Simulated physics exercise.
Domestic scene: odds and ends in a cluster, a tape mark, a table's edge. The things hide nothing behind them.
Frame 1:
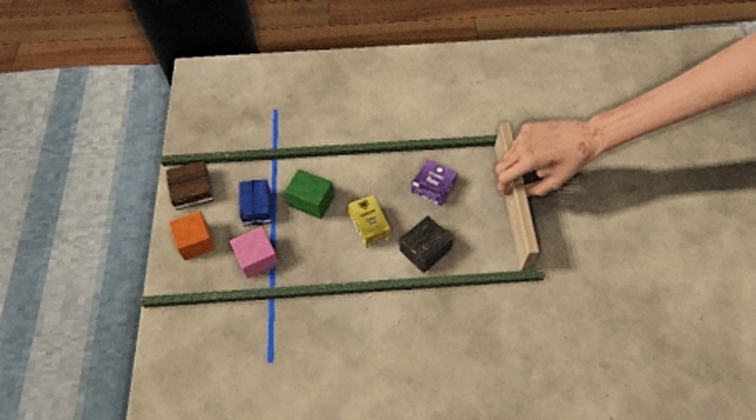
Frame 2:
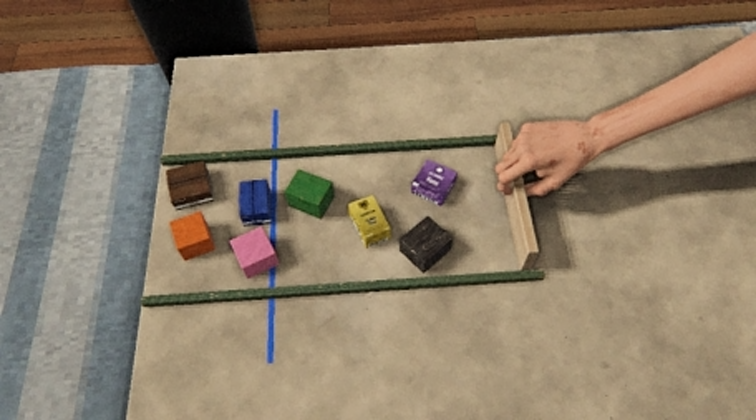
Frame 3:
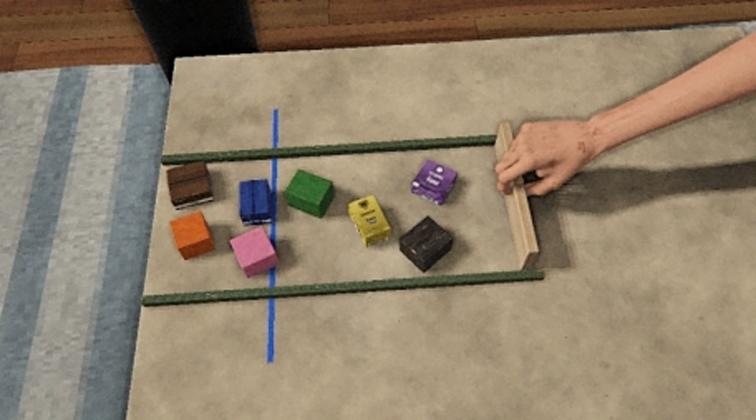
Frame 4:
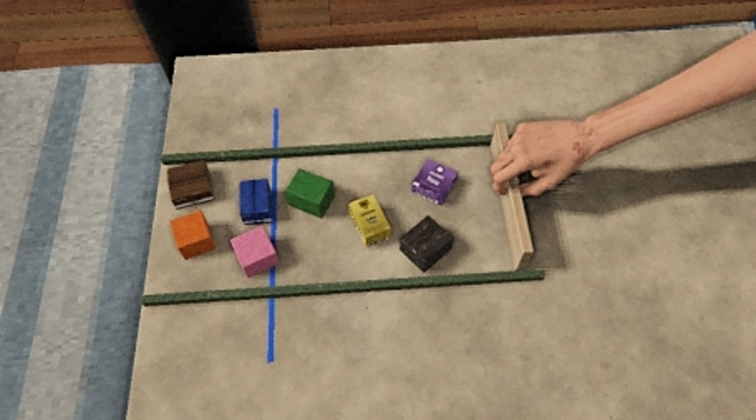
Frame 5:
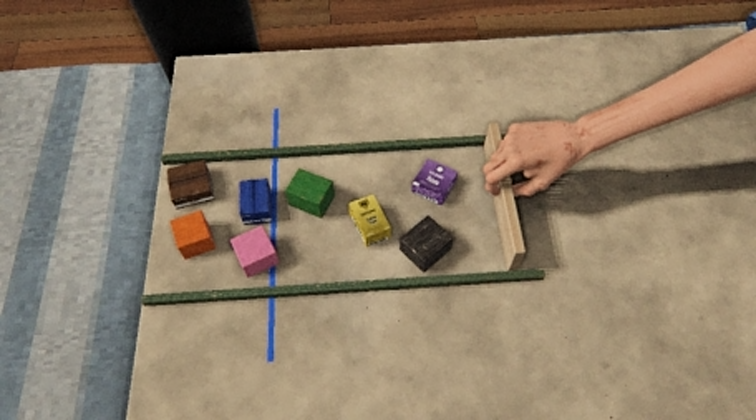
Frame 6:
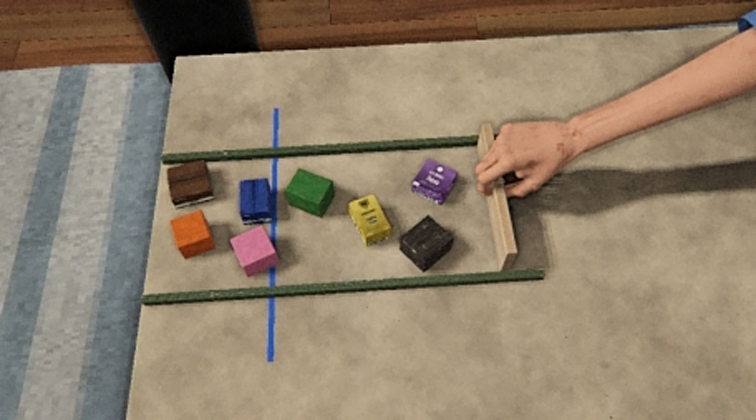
A tabletop beside a blue striped rug and wooden floor is seen from above at a slant, with the view staying still. Between two green rails, brown, orange, blue and pink blocks sit at left around a blue line, with green and yellow ones near the middle and purple and black ones at right. A hand holding a wooden board at the right slides it slightly left, while the blocks stay put.
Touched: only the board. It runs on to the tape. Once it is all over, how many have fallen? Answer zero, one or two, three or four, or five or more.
When it is over, zero have fallen.
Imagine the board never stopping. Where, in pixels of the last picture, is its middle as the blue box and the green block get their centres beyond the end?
The middle is at (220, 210) when it's the blue box, and at (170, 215) when it's the green block.
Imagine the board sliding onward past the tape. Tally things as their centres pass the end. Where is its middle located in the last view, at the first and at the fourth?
At (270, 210) for the first, at (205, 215) for the fourth.
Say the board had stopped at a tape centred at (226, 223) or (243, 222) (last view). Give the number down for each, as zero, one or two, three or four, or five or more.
With the tape at the first place the answer is one to two, and at the second place it's just one or two.
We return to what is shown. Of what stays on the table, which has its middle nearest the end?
Answer: The brown box.
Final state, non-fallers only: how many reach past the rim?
My count gives 1.
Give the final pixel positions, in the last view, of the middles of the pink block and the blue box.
Approximately (206, 264) for one, approximately (193, 197) for the other.
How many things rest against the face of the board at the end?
Well, it touches 2.
Early on, none off yet; brown box at rest near (190, 184); orange block at rest near (193, 235); blue box at rest near (256, 202).
A while later, none off yet; brown box at rest near (190, 184); orange block at rest near (193, 235); blue box travelled a little near (239, 201).
Finally, the number that fall off is zero.
